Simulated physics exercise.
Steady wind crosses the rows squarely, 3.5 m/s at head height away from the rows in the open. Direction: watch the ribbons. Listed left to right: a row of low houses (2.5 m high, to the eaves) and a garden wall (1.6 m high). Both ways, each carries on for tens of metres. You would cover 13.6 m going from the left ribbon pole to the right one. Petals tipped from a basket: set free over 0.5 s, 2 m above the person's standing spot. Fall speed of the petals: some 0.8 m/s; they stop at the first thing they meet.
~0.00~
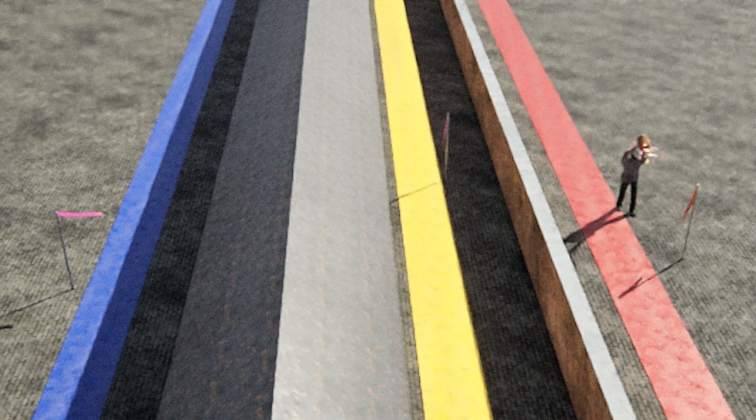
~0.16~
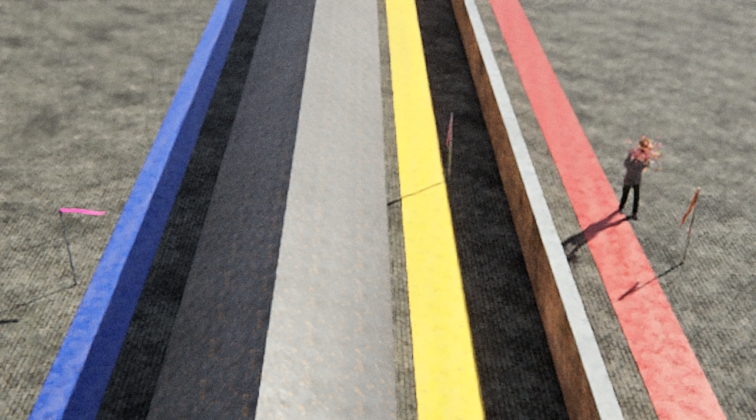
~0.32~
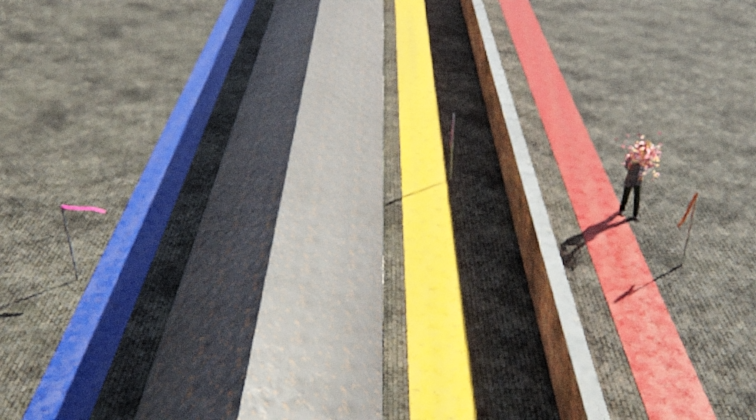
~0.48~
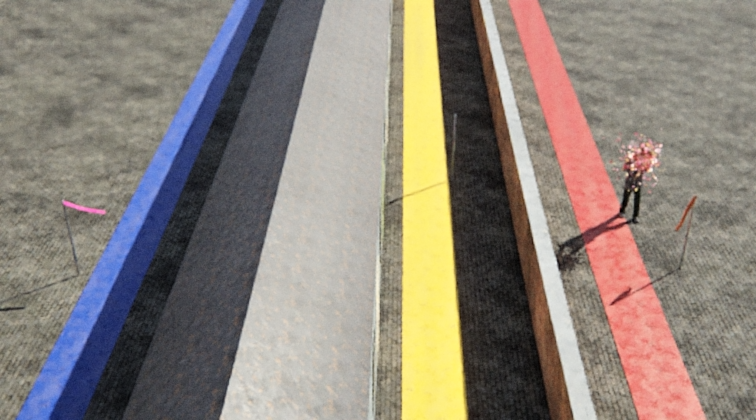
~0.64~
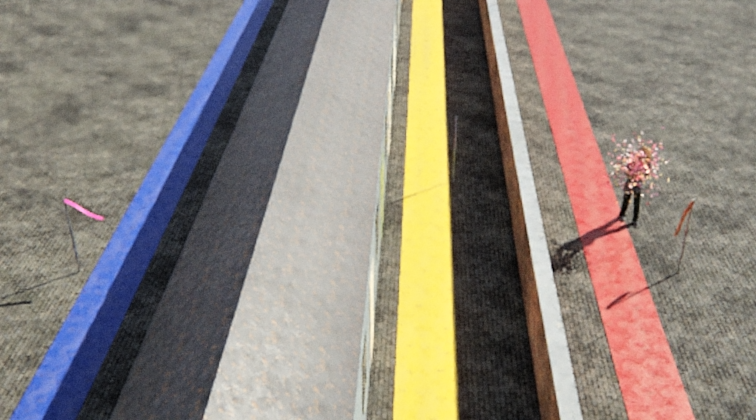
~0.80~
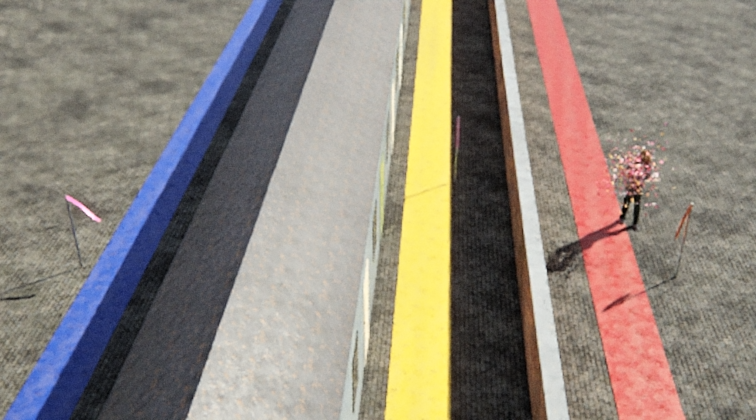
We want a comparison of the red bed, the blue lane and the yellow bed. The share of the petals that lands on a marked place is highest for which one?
The highest share goes to red.
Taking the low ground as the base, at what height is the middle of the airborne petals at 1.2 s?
The middle is at about 1.6 m above the low ground.
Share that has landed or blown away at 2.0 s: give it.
Estimate: Some 5 % no longer in the air.
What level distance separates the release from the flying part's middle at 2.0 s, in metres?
That comes to around 1.0 m.
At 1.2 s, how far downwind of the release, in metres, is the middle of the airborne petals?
0.5 metres.
After 1.2 s, 100 % is in the air or yet to come; 0 % lies on the yellow bed, 0 % on the red bed and 0 % on the blue lane; the middle of what still flies is 1.6 m above the low ground, near (622, 179).
After 2.0 s, 93 % is in the air or yet to come; 0 % lies on the yellow bed, 6 % on the red bed and 0 % on the blue lane; the middle of what still flies is 1.3 m above the low ground, near (603, 189).
After 3.5 s, 54 % is in the air or yet to come; 0 % lies on the yellow bed, 28 % on the red bed and 0 % on the blue lane; the middle of what still flies is 1.3 m above the low ground, near (577, 185).
After 8.0 s, 13 % is in the air or yet to come; 0 % lies on the yellow bed, 36 % on the red bed and 0 % on the blue lane; the middle of what still flies is 1.4 m above the low ground, near (557, 176).
After 45.0 s, 0 % is in the air or yet to come; 1 % lies on the yellow bed, 37 % on the red bed and 0 % on the blue lane.
